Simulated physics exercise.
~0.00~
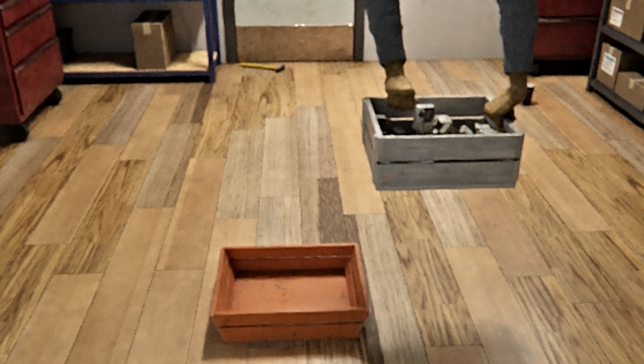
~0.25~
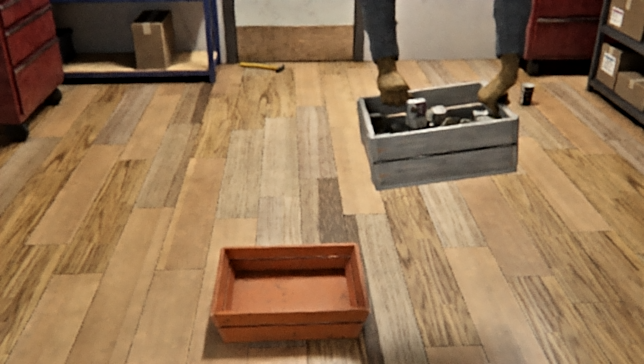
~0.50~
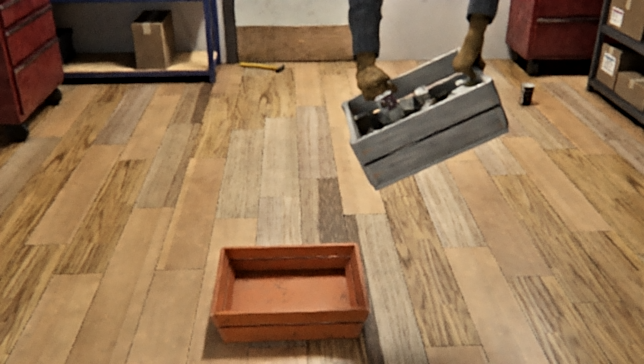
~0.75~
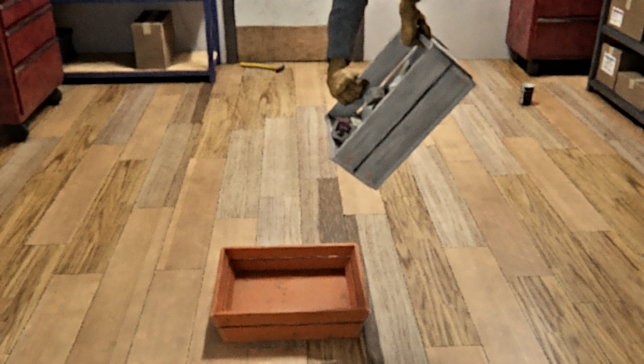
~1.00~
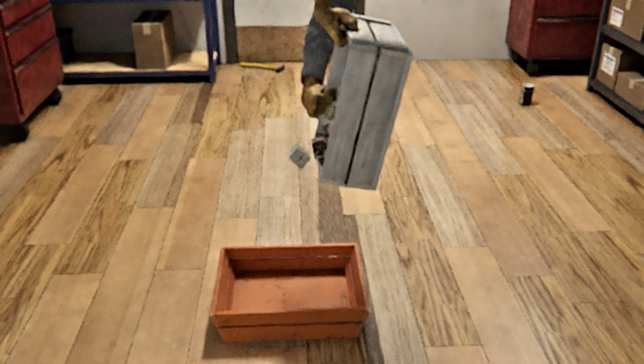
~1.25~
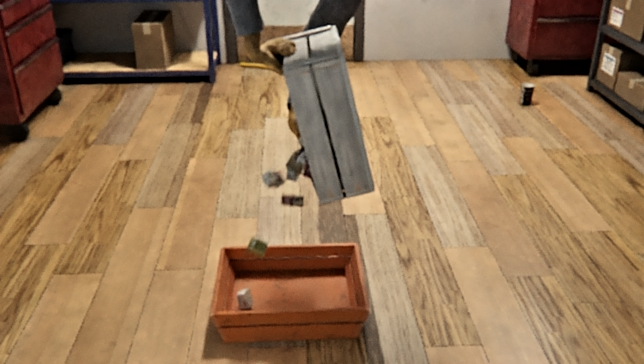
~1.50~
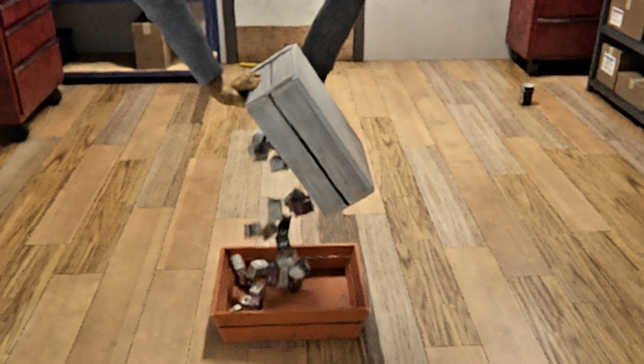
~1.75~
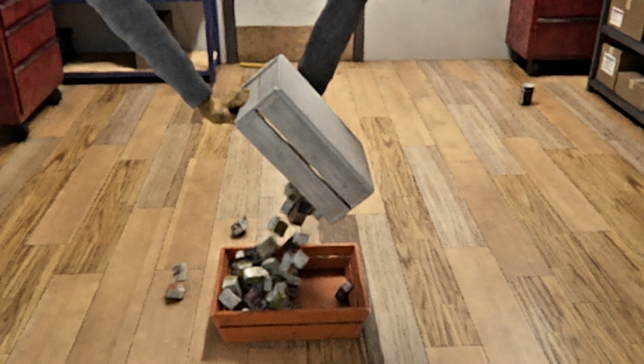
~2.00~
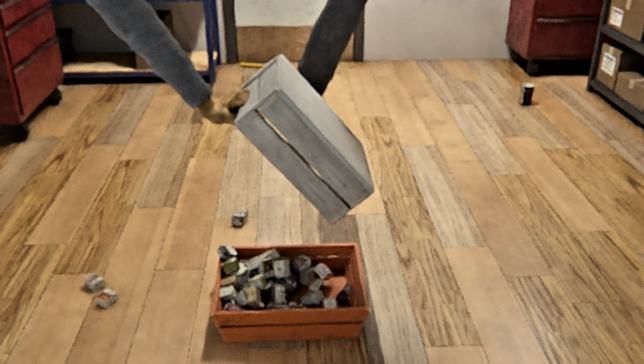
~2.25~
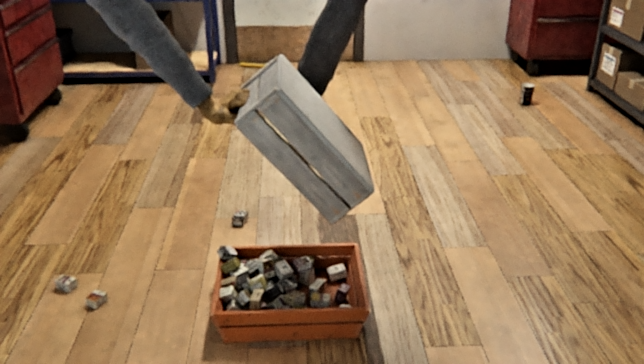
A pair of gloved hands lifted a white crate full of small cartons and tipped it over an orange tub, pouring them in until the tub was heaped, while three tumbled onto the wooden floor to its left and stayed outside.
